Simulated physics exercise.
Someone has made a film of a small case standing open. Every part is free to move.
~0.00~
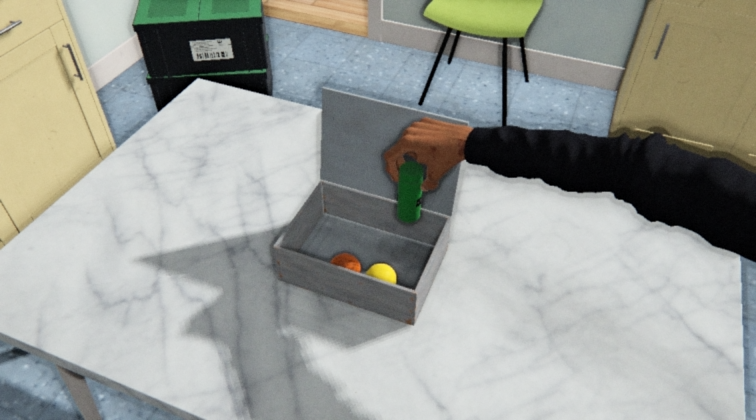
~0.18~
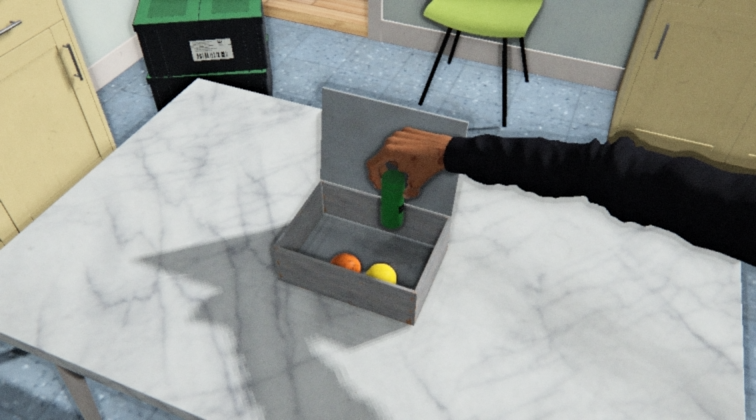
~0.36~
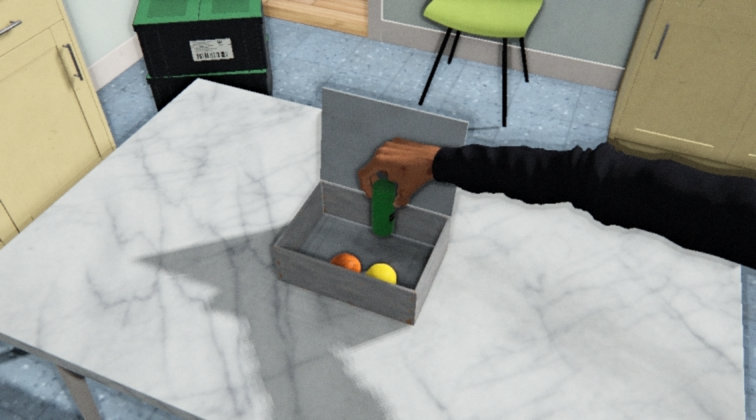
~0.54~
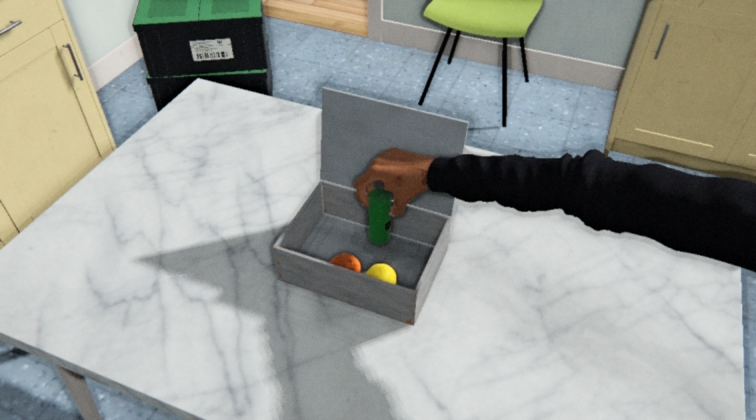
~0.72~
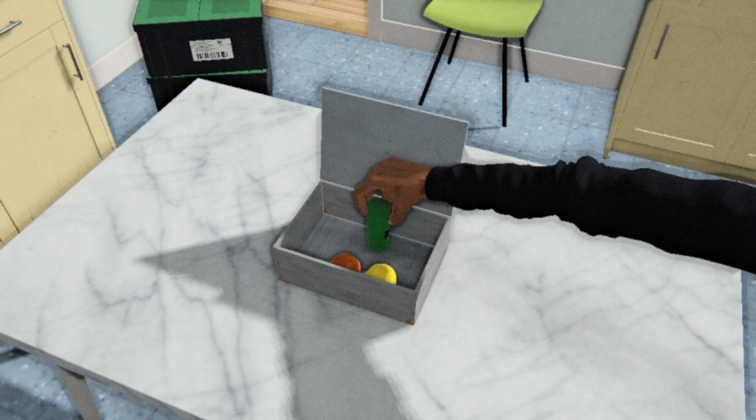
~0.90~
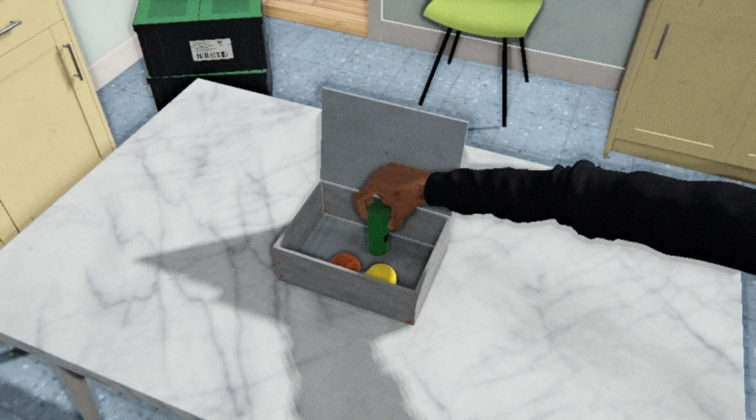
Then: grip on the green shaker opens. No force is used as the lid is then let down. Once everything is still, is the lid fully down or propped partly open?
It is propped partly open.
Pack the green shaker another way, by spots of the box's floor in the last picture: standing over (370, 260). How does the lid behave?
Result: Lid not shut.
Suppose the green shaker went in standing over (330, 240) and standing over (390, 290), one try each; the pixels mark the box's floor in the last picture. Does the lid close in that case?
First, it gets propped open; second, it comes fully down.
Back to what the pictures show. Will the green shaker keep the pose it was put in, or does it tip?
The green shaker stays as it was set.
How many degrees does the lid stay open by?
Some 35°.
Around 2.00 s, lid starting down.
Around 2.40 s, lid 66° above the rim.
Around 2.70 s, lid 43° above the rim.
Finally (3.2 s), lid 35° above the rim; all 3 still in place. Final places as the last picture's camera would see them, green shaker near (378, 229).
